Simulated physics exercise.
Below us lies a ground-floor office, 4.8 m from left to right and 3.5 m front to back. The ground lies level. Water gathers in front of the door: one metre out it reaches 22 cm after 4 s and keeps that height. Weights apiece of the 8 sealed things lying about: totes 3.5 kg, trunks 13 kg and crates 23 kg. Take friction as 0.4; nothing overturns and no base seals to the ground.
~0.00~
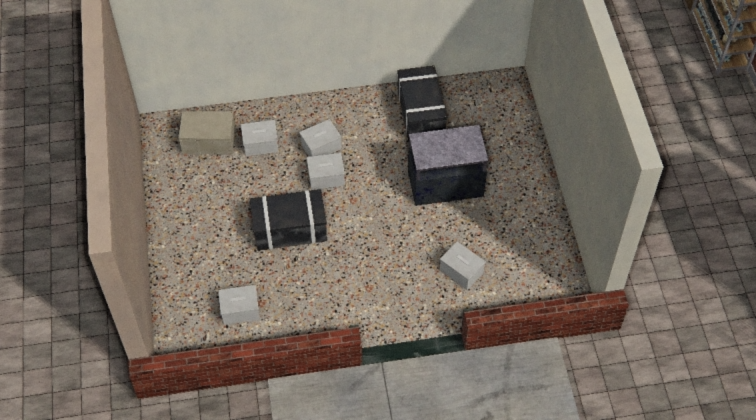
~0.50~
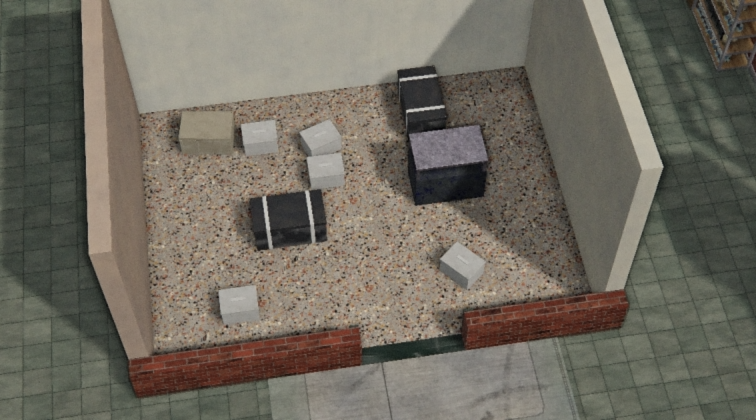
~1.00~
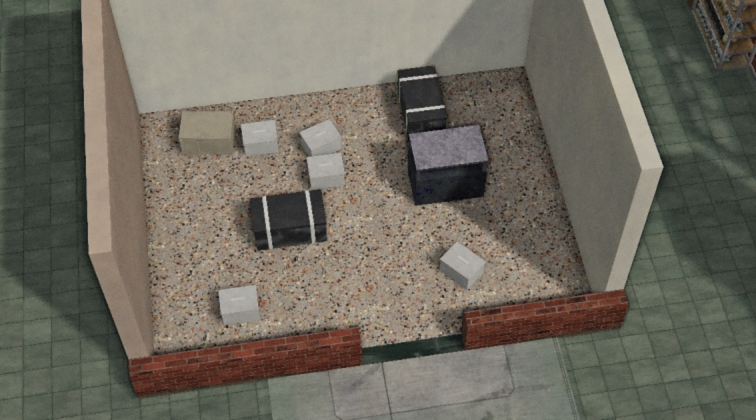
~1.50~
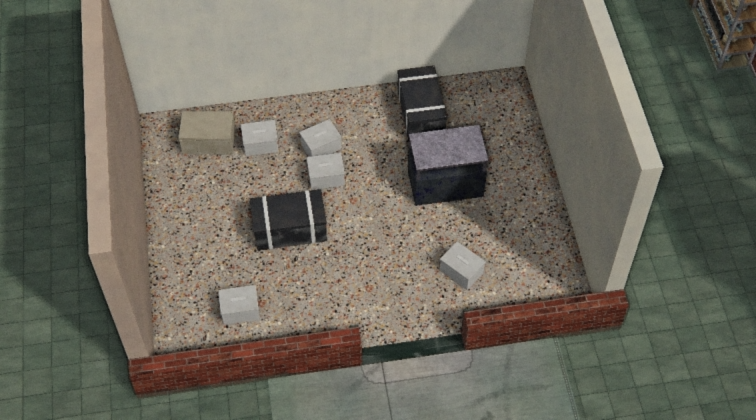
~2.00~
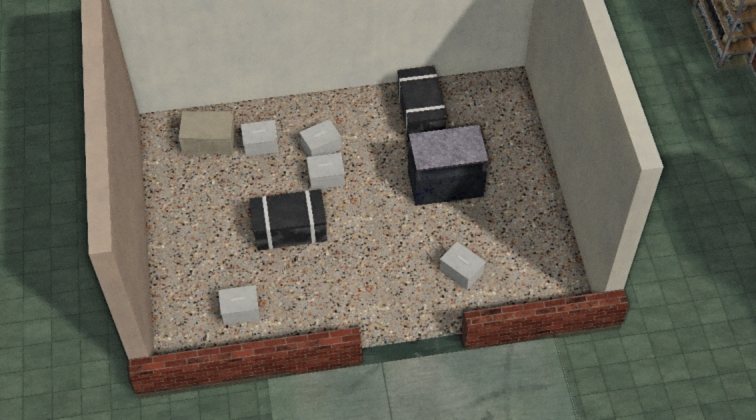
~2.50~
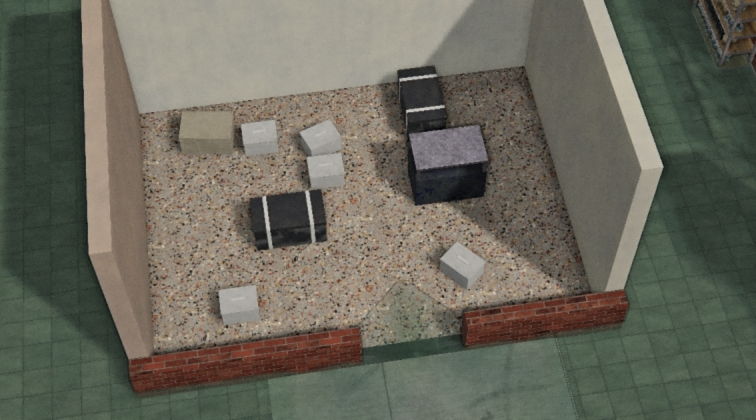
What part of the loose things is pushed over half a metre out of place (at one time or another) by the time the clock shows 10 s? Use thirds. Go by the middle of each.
Share: From one to two thirds.
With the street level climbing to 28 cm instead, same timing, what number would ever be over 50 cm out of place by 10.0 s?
Then 8.
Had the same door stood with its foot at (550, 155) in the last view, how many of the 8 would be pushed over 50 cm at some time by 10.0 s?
Then 6.
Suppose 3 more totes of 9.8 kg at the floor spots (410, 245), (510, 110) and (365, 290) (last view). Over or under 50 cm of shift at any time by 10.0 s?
In turn: Over, under, more.
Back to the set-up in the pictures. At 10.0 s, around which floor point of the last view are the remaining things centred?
Around (279, 193).
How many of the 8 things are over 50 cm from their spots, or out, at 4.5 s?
I count 1.
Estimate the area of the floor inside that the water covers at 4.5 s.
Roughly 6.5 m2.
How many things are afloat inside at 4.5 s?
I count 0.
After 3.5 s 0 of 8 are over 50 cm from their spots; 0 afloat.
After 4.5 s 1 of 8 are over 50 cm from their spots; 0 afloat.
After 7.0 s 4 of 8 are over 50 cm from their spots; 4 afloat.
After 10.0 s 5 of 8 are over 50 cm from their spots, and 5 have been at some point; 7 afloat.
